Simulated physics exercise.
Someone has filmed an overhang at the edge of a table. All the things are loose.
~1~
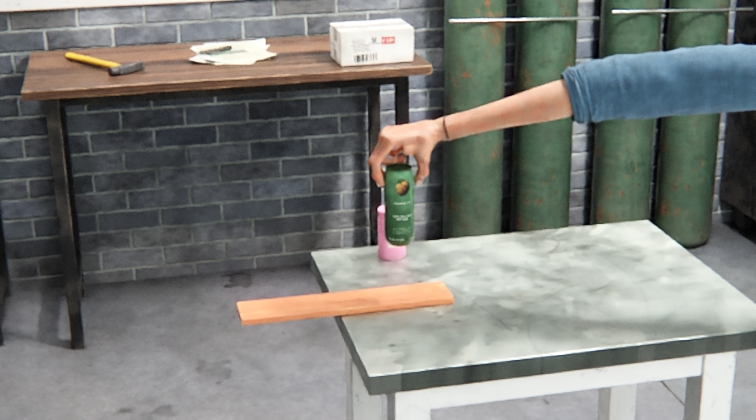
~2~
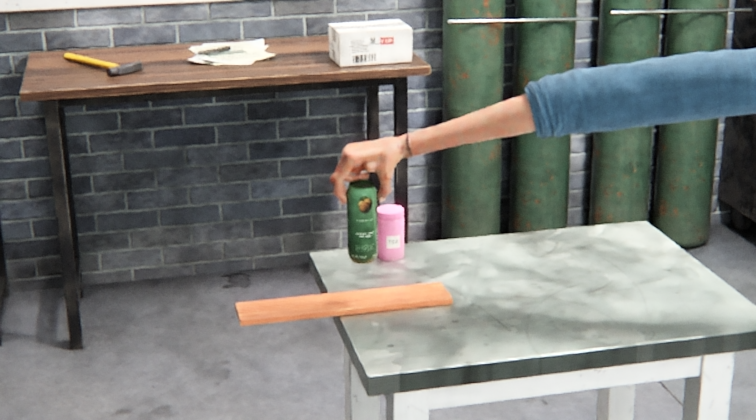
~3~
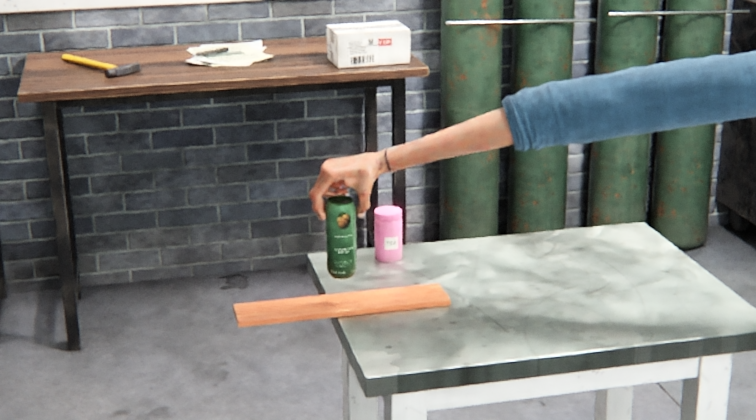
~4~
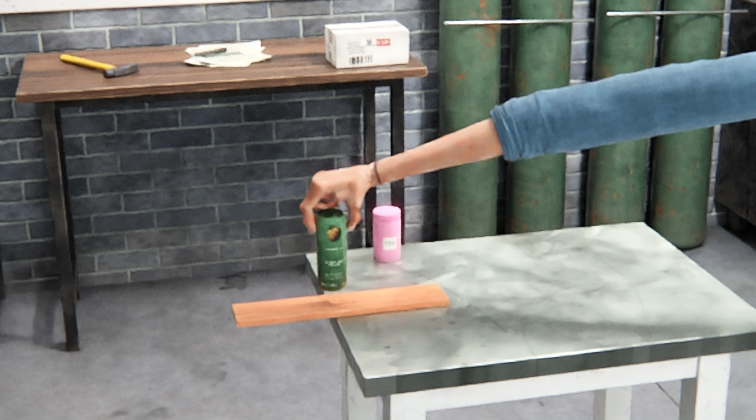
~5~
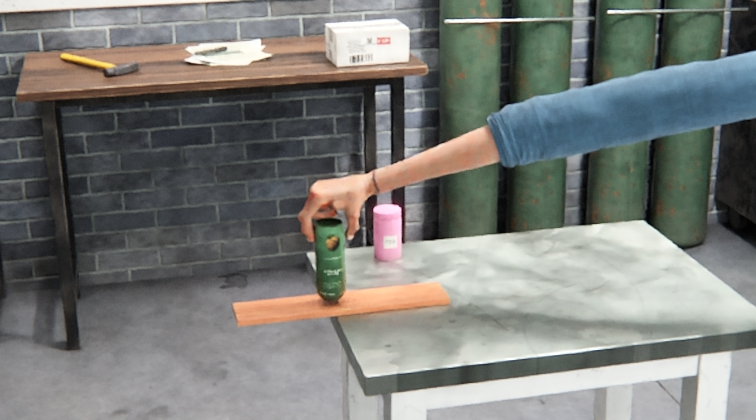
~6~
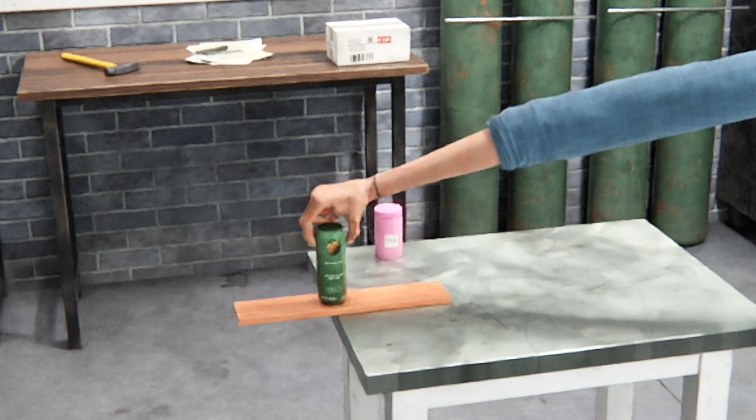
At the start, a hand holds a green can in front of a pink jar, above a table with a wooden board jutting past its left edge. The hand carries the can left and downward, then sets it on the board near the table's edge, still gripping it.
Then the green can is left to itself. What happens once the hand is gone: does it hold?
In the end the plank holds.
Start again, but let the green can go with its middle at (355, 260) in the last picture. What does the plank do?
Then it keeps its balance.
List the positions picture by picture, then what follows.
The first picture shows coming down; green can (399, 205).
The second picture shows coming down; green can (362, 222); pink jar (390, 233).
The third picture shows coming down; green can (341, 238); pink jar (388, 234).
The fourth picture shows coming down; green can (332, 250); pink jar (387, 234).
The fifth picture shows coming down; green can (330, 259); pink jar (387, 233).
The sixth picture shows set down, still held; green can (331, 264); pink jar (388, 232).
Then, 0.20 s on from there, no change.
Then, 0.50 s on from there, green can resting near (331, 265).
In the end, all 3 unmoved. At the end, from the last picture's camera, green can near (331, 265). The plank keeps its balance.
